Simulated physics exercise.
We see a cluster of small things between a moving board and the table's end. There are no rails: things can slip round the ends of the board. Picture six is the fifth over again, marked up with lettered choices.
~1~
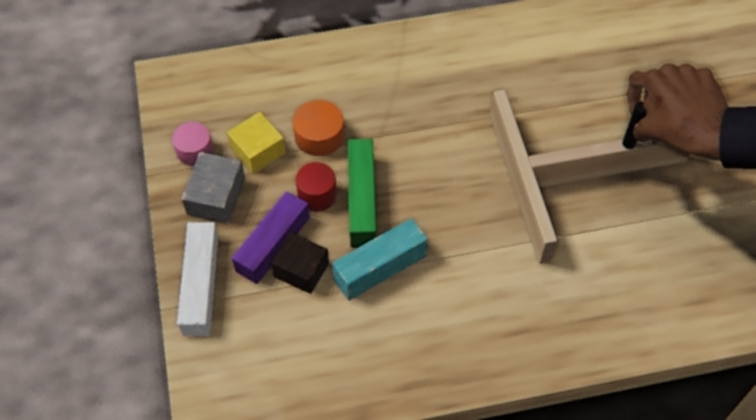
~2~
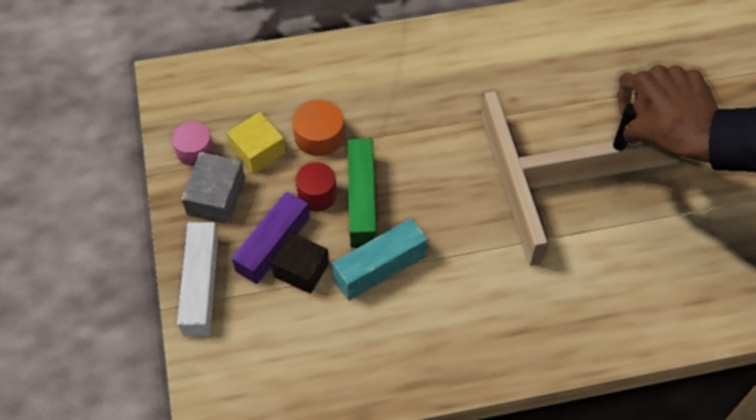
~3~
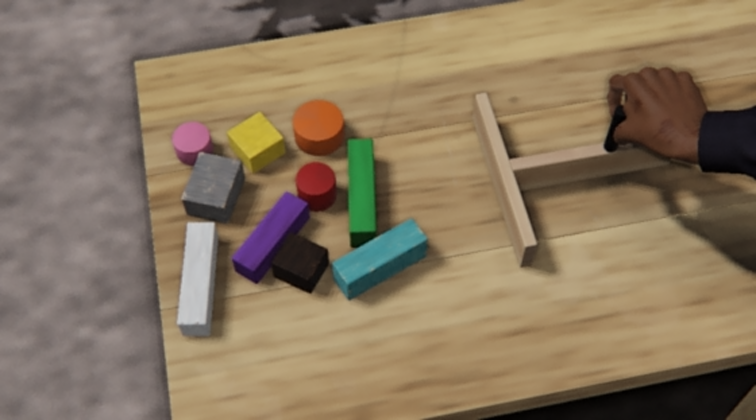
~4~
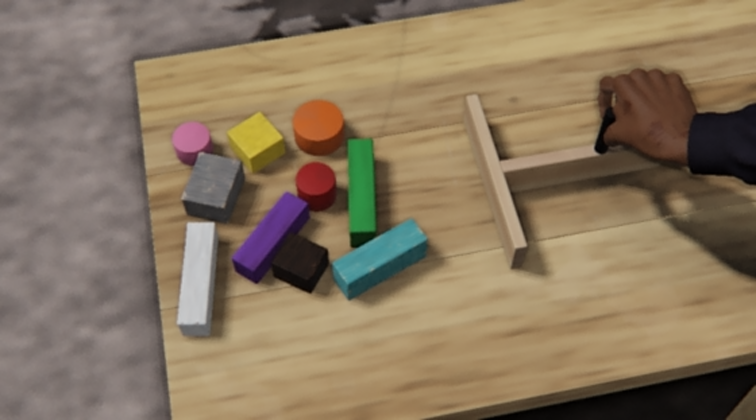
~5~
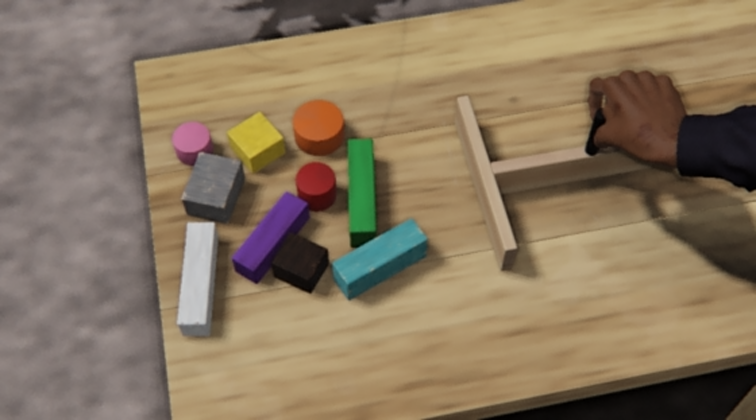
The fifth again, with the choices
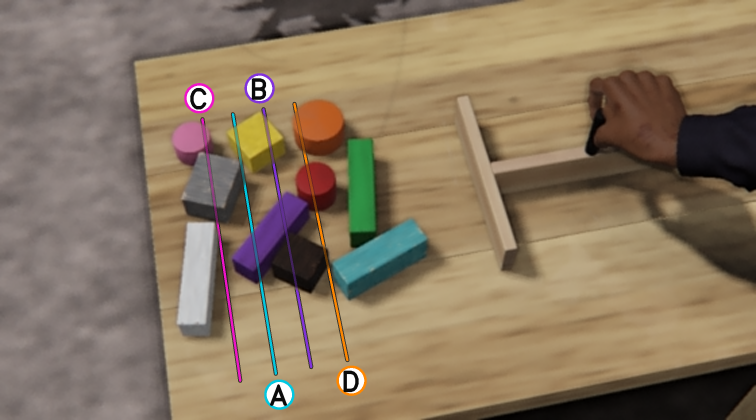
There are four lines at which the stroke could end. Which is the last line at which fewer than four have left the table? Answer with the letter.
C.
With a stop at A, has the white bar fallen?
Yes.
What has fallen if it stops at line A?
It is the white bar.
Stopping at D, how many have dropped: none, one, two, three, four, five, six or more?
By then, none.
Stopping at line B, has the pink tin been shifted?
No.
On the marked copy, A at (253, 234); B at (286, 228); C at (220, 240); D at (319, 222).
With C. Early on, board (392, 186); turquoise bar (353, 271); white bar (199, 278).
Further on, board (295, 202); white bar (179, 279); grey block (197, 188).
At the end, board (220, 216); grey block over the edge; white bar over the edge; three fallen.
As for the rest, A is within the limit but short; B is within the limit but short; D is within the limit but short.
